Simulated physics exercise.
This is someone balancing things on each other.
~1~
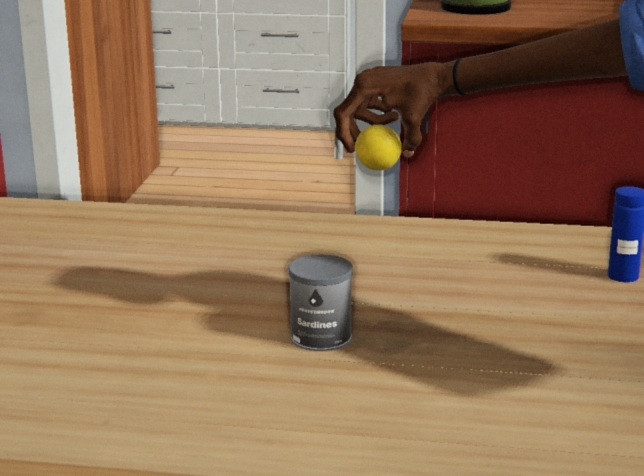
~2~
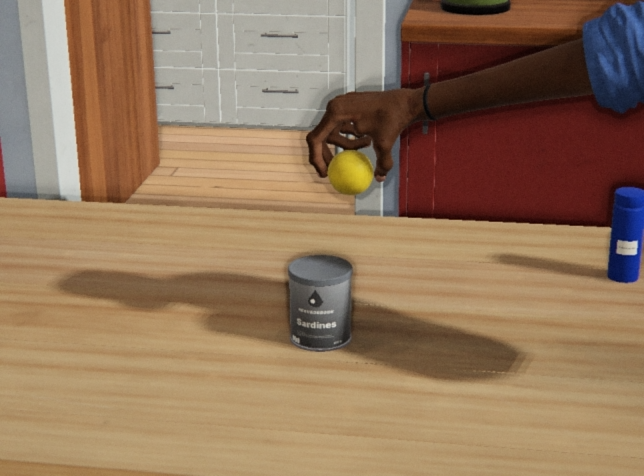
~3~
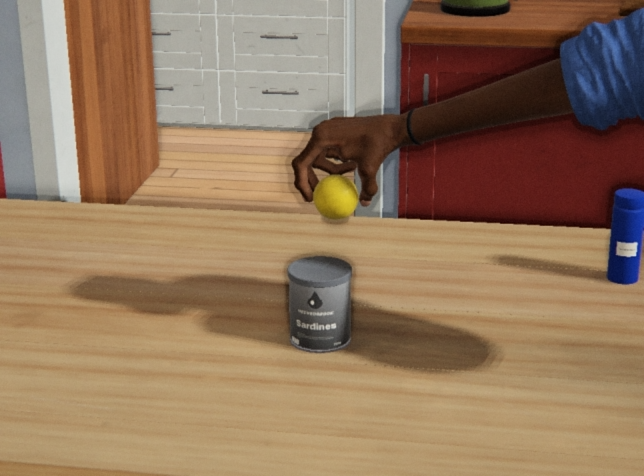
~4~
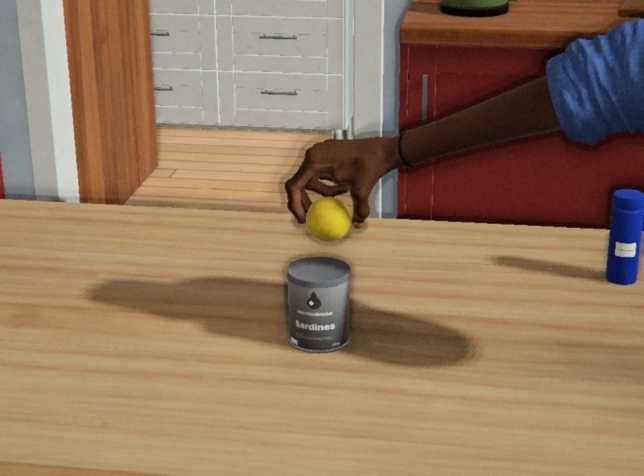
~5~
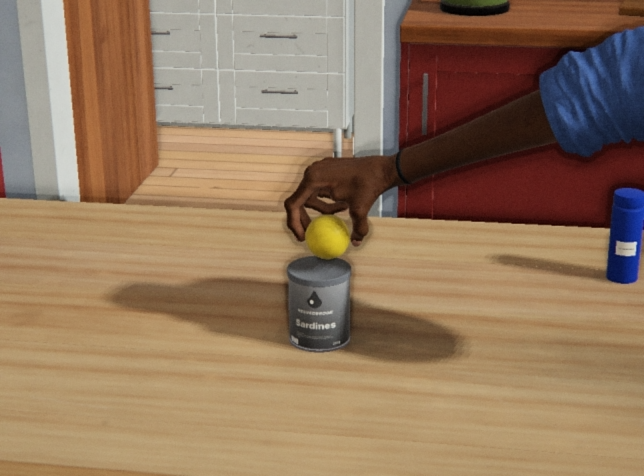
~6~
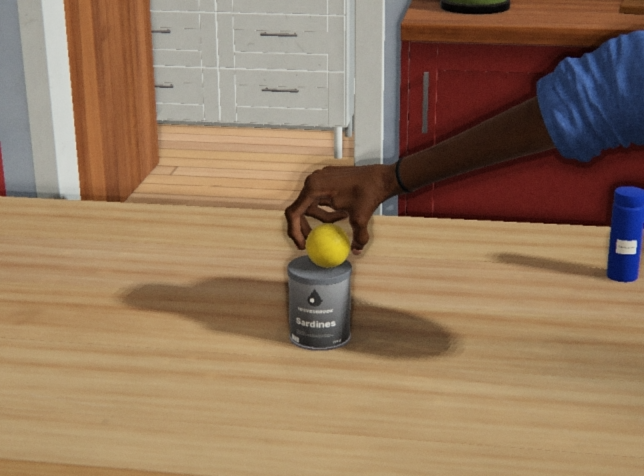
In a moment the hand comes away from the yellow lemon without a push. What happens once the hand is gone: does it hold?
In the end the pile stays up.
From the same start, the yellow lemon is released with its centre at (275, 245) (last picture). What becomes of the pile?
Then it gives way.
Then, 0.20 s past the last view, nothing moves.
Then, 0.60 s past the last view, yellow lemon resting near (328, 246).
Finally, all 3 still in place. Final places as the last picture's camera would see them, yellow lemon near (328, 246). The pile holds.
